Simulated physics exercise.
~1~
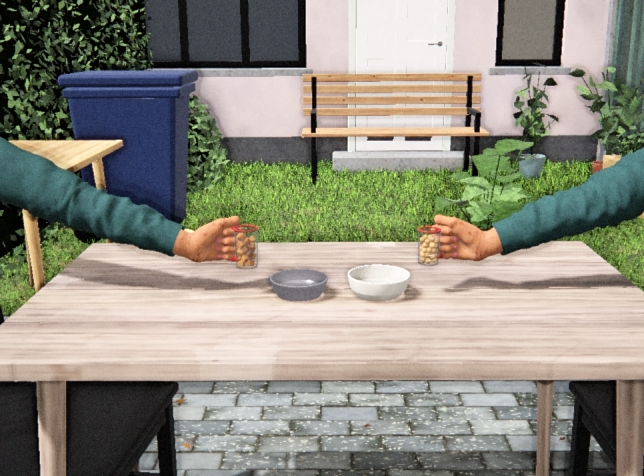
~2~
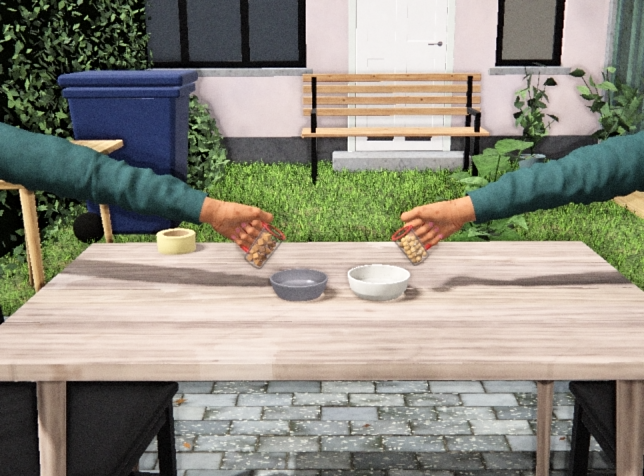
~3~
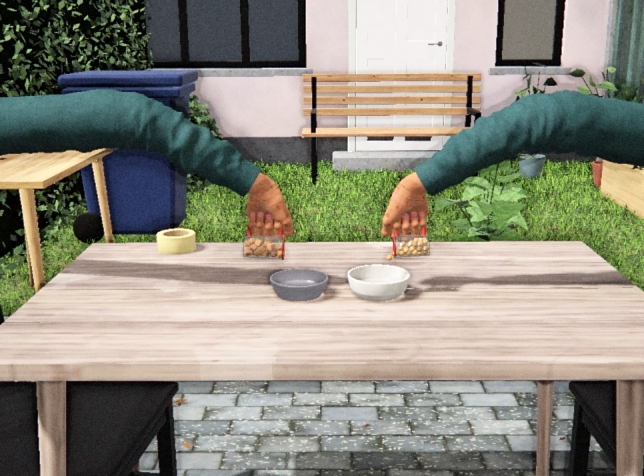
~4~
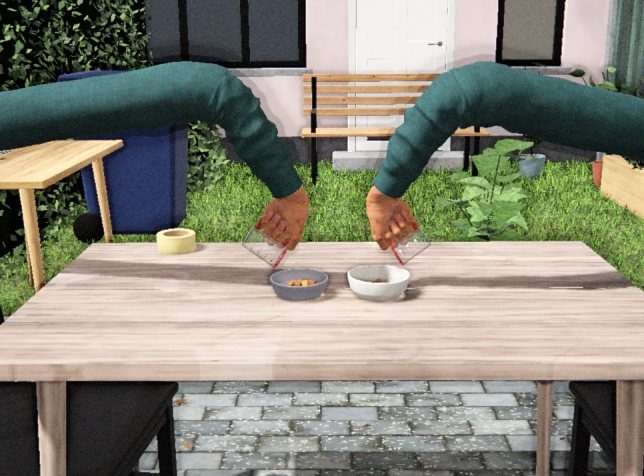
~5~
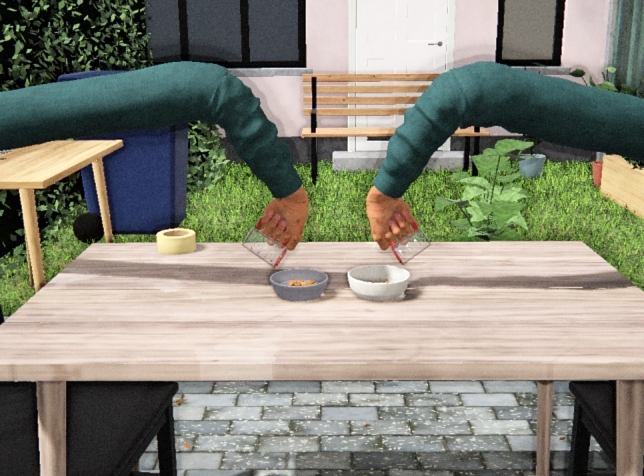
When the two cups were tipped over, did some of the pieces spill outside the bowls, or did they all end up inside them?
They all ended up inside. Both the grey bowl on the left and the white bowl on the right caught their pieces, with none left on the table around them.
At a wooden table in a garden, two hands in green sleeves held clear cups of small nut-like pieces above a grey bowl and a white bowl, tilted them until they were upside down, and all the pieces ended up in the bowls.
